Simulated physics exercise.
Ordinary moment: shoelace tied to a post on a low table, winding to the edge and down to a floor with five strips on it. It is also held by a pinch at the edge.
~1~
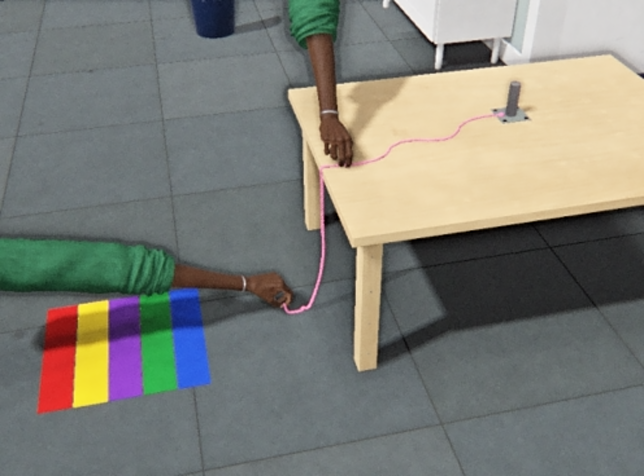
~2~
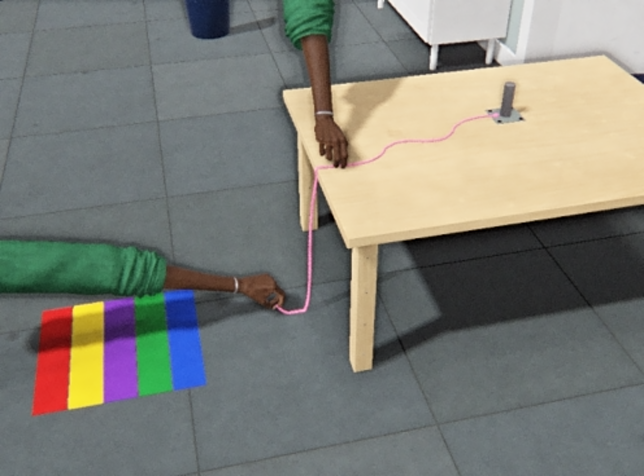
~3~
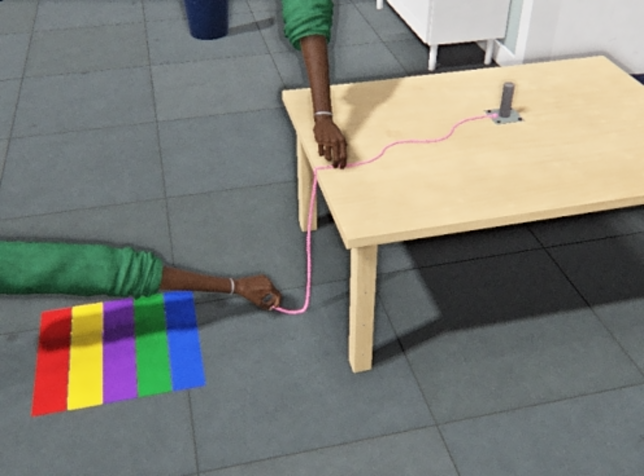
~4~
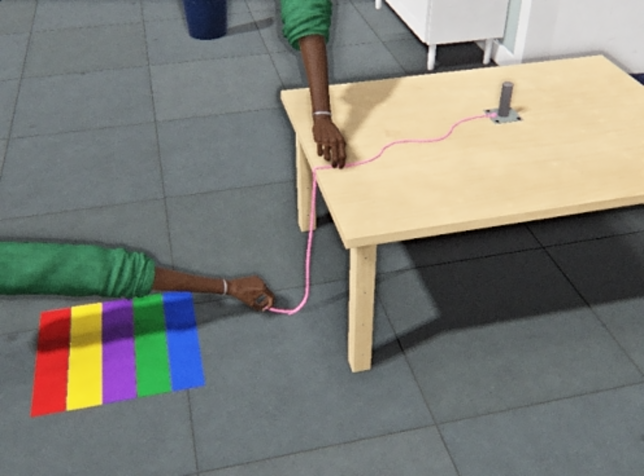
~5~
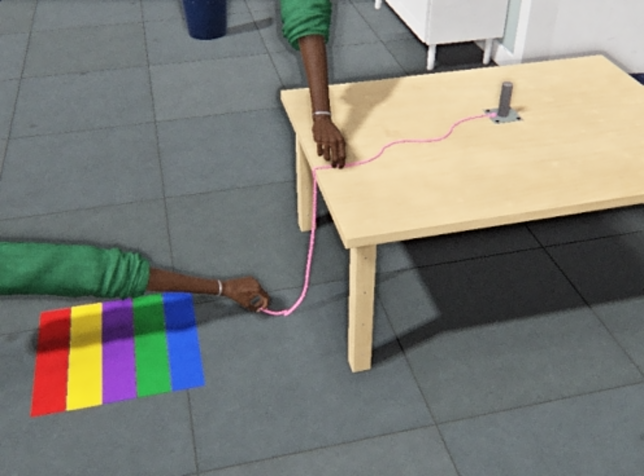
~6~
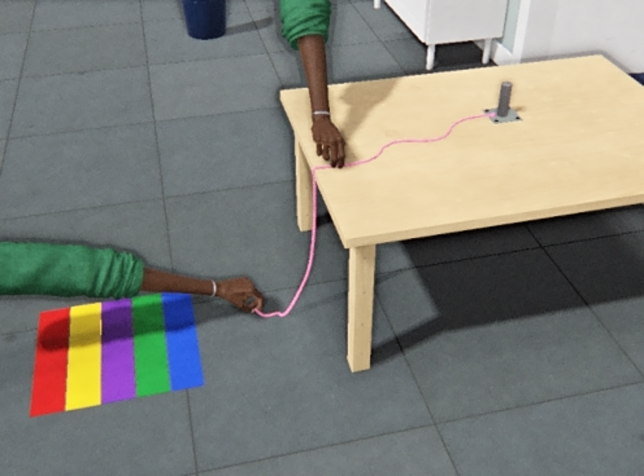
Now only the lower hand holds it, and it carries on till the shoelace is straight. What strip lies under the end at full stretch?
The green one.
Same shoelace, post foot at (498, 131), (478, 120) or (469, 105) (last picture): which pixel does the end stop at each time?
Try by try, around (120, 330), (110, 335) and (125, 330).
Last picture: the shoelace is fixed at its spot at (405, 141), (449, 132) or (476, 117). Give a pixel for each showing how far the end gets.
That would be (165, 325) for the first, (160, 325) for the second and (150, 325) for the third.
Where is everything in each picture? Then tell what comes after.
In the first frame, end (284, 304); blue (193, 367); green (159, 372); purple (125, 378); yellow (91, 384); red (56, 390).
In the second frame, end (277, 306); shoelace through (468, 120) (427, 141) (373, 160) (316, 182) (310, 243) (309, 295).
In the third frame, end (273, 307).
In the fourth frame, end (266, 308); shoelace through (466, 120) (425, 141) (371, 160) (315, 183) (310, 244) (307, 295).
In the fifth frame, end (261, 308).
In the sixth frame, end (255, 309); shoelace through (465, 120) (424, 141) (370, 160) (314, 182) (313, 243) (298, 294).
Early on, end near (221, 315); short of the strips.
Midway, end near (176, 322); over blue.
At the end of the slack, end near (149, 327); over green. It halts on the green strip.
